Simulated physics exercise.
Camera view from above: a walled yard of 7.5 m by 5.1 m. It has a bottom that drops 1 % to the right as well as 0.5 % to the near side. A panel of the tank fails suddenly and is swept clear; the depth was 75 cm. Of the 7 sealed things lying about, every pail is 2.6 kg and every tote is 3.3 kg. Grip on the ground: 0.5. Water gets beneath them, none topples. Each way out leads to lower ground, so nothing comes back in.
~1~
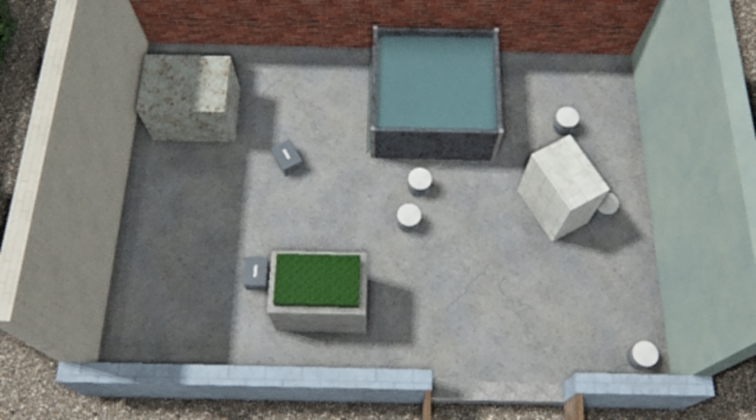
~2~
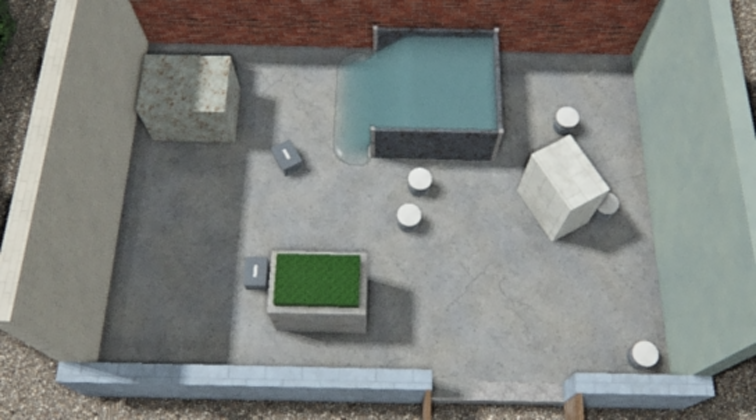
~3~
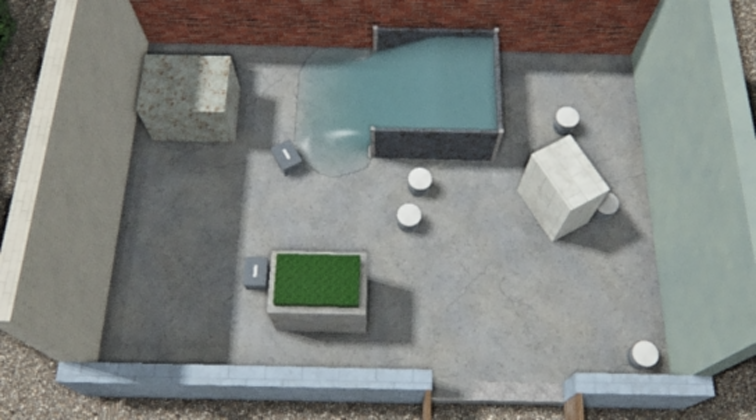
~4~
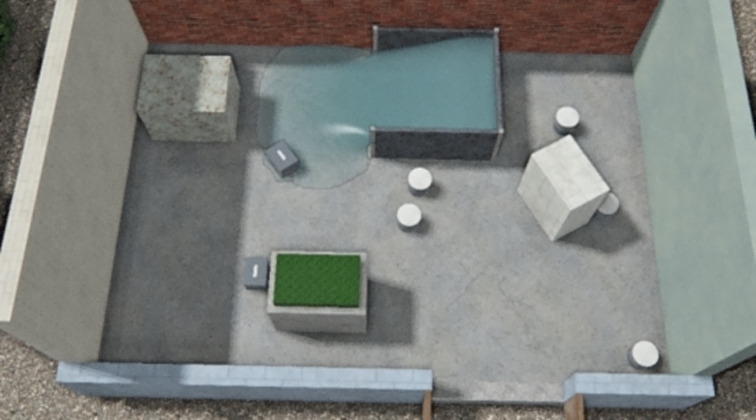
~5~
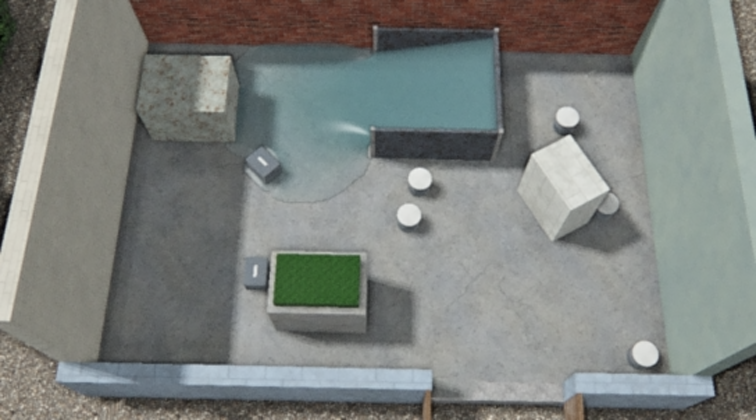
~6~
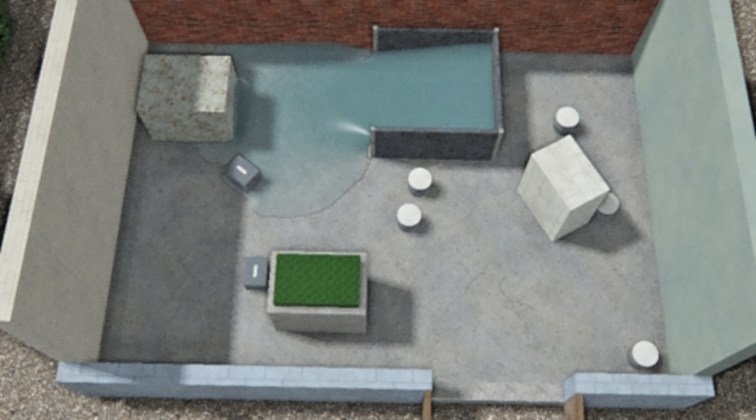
Water poured out of the left side of a tank by the brick wall and spread across the walled yard's floor, then pushed a small gray box leftward while everything else stayed put.
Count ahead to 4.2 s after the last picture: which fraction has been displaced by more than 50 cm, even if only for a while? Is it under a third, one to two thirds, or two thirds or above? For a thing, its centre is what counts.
My guess is the low band, short of a third.
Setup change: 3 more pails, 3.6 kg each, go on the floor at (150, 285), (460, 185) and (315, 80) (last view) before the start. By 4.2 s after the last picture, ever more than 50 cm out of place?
Going through them in turn, I'd say beyond, not that far and beyond.
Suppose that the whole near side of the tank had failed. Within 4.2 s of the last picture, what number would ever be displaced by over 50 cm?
Result: 5 of them.
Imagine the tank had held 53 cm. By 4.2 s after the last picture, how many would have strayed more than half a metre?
It would come to 2 of them.
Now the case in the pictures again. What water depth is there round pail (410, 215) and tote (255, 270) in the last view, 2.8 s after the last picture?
First about 0 cm, second about 10 cm.
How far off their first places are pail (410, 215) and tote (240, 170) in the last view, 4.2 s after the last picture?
In that order: 0 cm, 300 cm.
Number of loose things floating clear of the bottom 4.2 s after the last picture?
Count: 2.
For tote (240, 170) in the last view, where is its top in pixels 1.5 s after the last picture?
It ends up close to (110, 308).
Then, 0.4 s after the last picture 1 of 7 are over 50 cm from their spots; 0 afloat.
Then, 1.5 s after the last picture 1 of 7 are over 50 cm from their spots; 1 afloat.
Then, 2.8 s after the last picture 2 of 7 are over 50 cm from their spots; 2 afloat.
Then, 4.2 s after the last picture 2 of 7 are over 50 cm from their spots, and 2 have been at some point; 2 afloat.
